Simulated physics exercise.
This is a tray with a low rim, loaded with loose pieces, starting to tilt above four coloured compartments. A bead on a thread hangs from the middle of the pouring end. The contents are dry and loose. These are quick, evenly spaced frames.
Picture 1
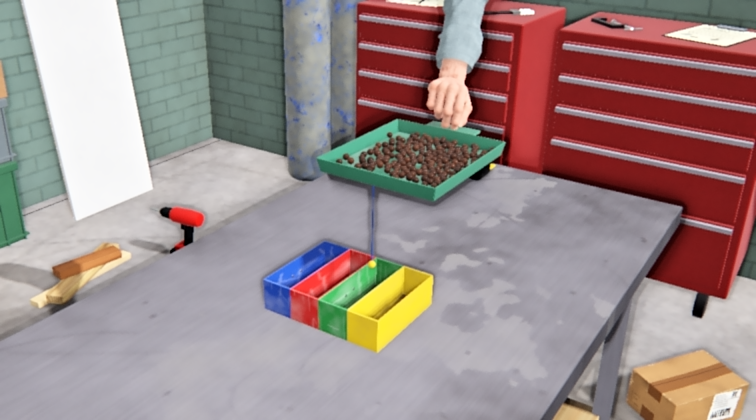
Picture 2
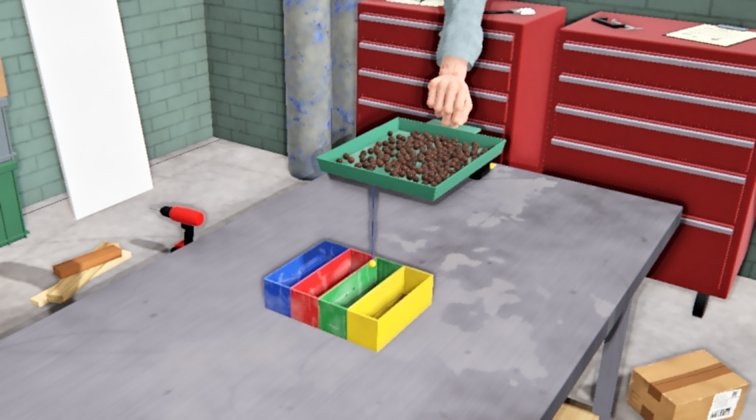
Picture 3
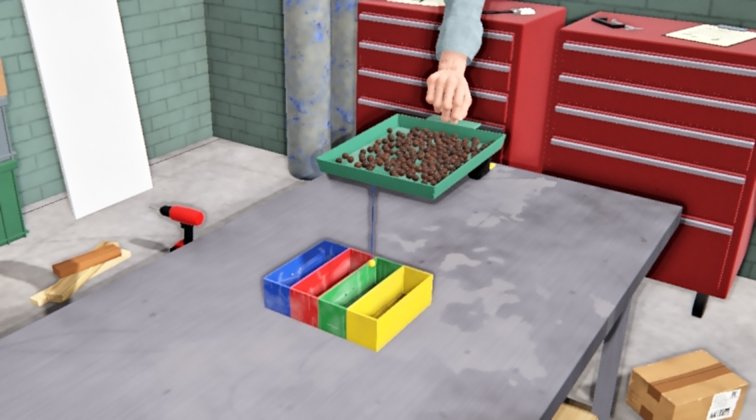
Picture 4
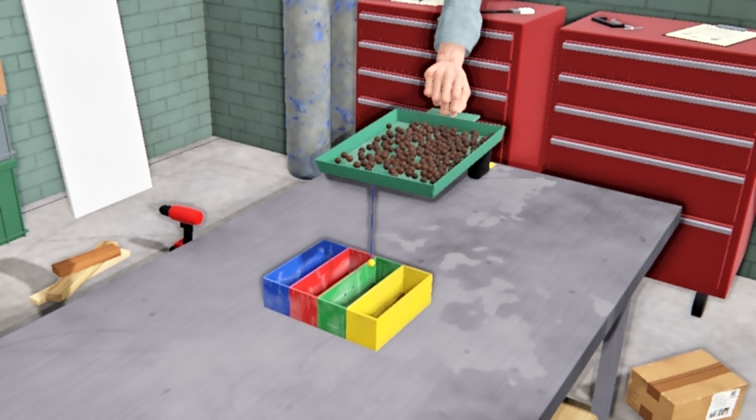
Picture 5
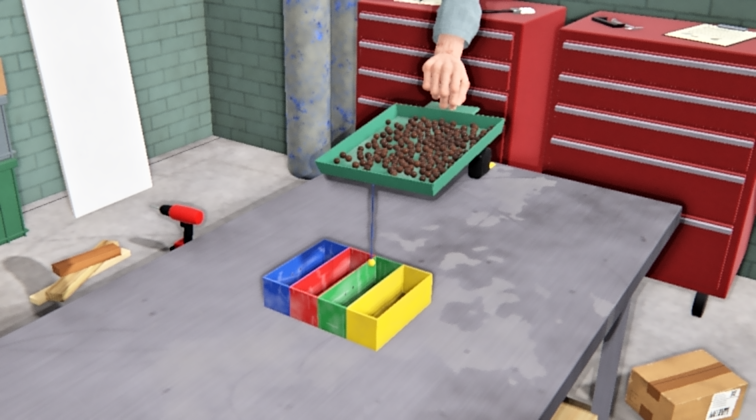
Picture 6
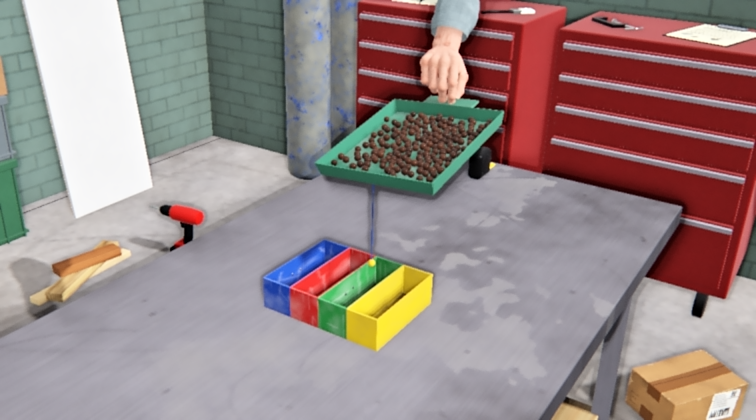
A green tray loaded with loose chocolate balls starts out nearly level above blue, red, green and yellow compartments on a grey table, a hand at its far edge. The hand gradually raises that edge, tilting the tray slightly toward its near side, and the balls then begin shifting and spreading across it.
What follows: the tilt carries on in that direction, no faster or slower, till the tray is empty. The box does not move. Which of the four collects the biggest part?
Fullest: The blue cell.
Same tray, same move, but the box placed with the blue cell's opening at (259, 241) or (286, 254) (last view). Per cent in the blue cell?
Roughly 0 per cent, and 10 per cent.
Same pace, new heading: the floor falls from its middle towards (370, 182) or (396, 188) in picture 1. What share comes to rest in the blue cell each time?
Roughly 20 per cent, and 0 per cent.
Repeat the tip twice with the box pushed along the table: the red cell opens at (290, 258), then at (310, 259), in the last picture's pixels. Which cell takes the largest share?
At the first place the green one, at the second the cell in red.
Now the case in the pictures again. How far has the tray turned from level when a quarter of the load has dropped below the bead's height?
Near 80 degrees.
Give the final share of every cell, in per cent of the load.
In per cent, blue cell 60, red cell 20, green cell 0 and yellow cell 0.
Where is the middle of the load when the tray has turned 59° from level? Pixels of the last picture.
Close to (364, 149).
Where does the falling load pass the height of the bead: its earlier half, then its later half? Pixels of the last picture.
The first part at (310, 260); the rest at (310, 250).
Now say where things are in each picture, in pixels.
In the first picture, corners of the pouring end (321, 158) and (434, 187), level; middle of the load (420, 158), chocolate balls; bead on its thread (372, 264); blue cell (278, 296); red cell (305, 306); green cell (333, 317); yellow cell (363, 328).
In the second picture, corners of the pouring end (321, 157) and (434, 186), level; middle of the load (420, 156).
In the third picture, corners of the pouring end (320, 158) and (433, 185), tipped barely, lowest at the left corner; middle of the load (420, 154).
In the fourth picture, corners of the pouring end (319, 159) and (432, 183), tipped a little, lowest at the left corner; middle of the load (419, 150).
In the fifth picture, corners of the pouring end (319, 160) and (432, 182), tipped a little, lowest at the left corner; middle of the load (418, 146).
In the sixth picture, corners of the pouring end (319, 162) and (431, 181), tipped a little, lowest at the left corner; middle of the load (415, 144), the larger part on the move; blue cell (277, 294); red cell (304, 305); green cell (333, 315); yellow cell (362, 327).
Just after the last frame, tray tipped steeply; almost all on the tray; just a few falling or outside the box.
A moment on, tray tipped right over; just a few on the tray; roughly half in the blue cell; roughly a quarter in the red cell; about a tenth in the green cell; just a few in the yellow cell; roughly a quarter falling or outside the box.
Further on, tray tipped past a quarter turn; roughly two thirds in the blue cell; roughly a quarter in the red cell; about a tenth in the green cell; just a few in the yellow cell; about a tenth falling or outside the box.
When it is over, tray tipped past a quarter turn; roughly two thirds in the blue cell; roughly a quarter in the red cell; about a tenth in the green cell; just a few in the yellow cell; about a tenth outside the box.
